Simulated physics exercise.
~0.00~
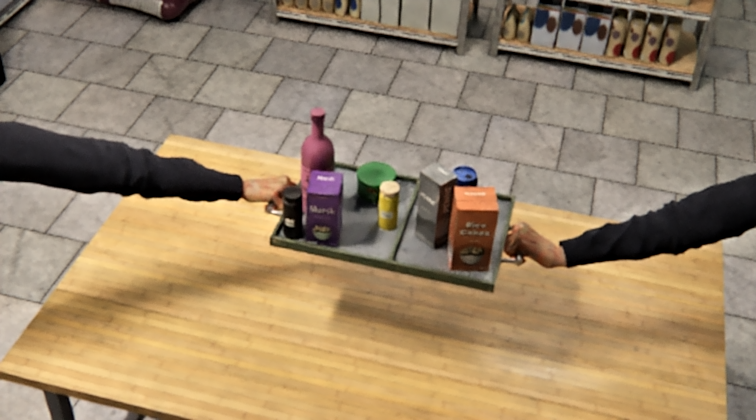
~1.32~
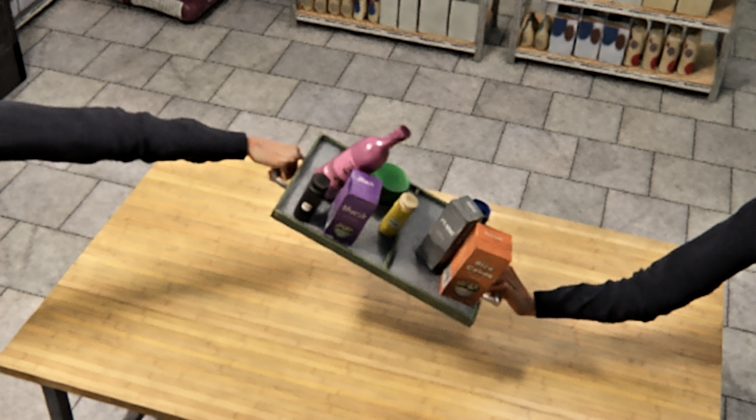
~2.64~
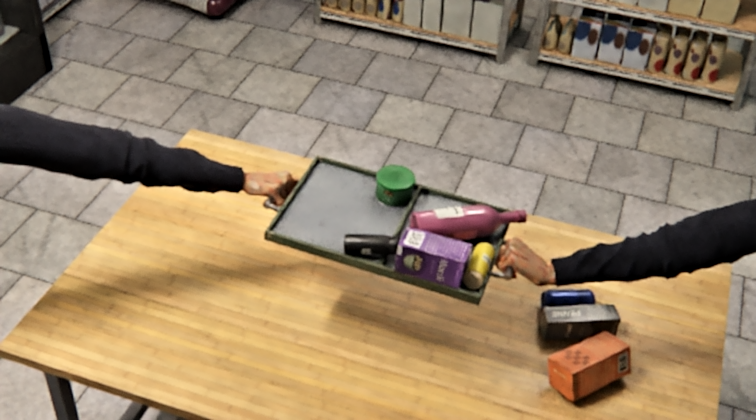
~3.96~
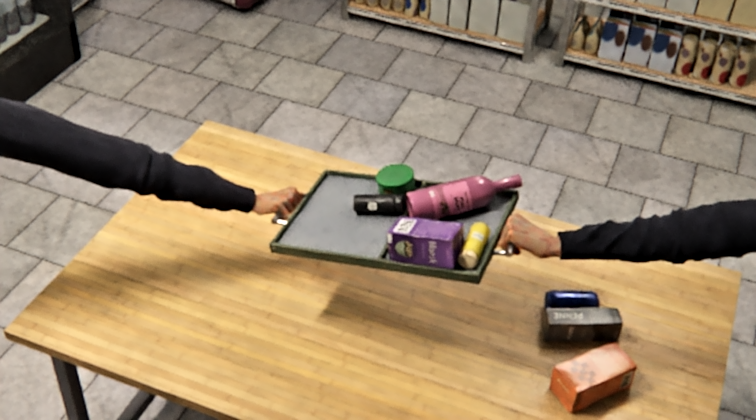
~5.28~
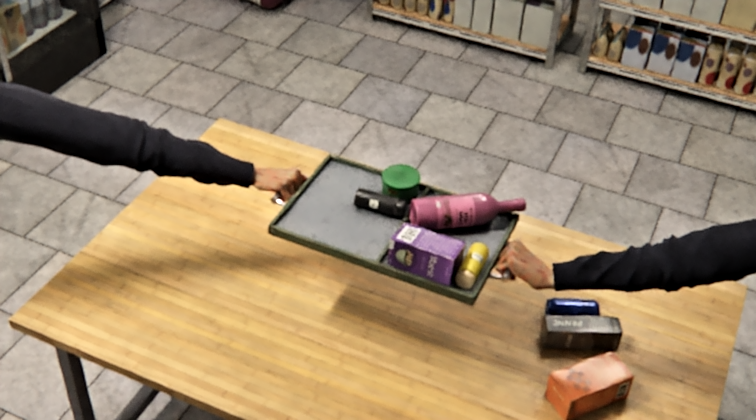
Two hands tipped a loaded tray steeply down to the right, and the orange carton, grey carton and blue can ended up on the table, before the tray was brought back nearer level with the pink bottle and purple carton lying toppled on it.
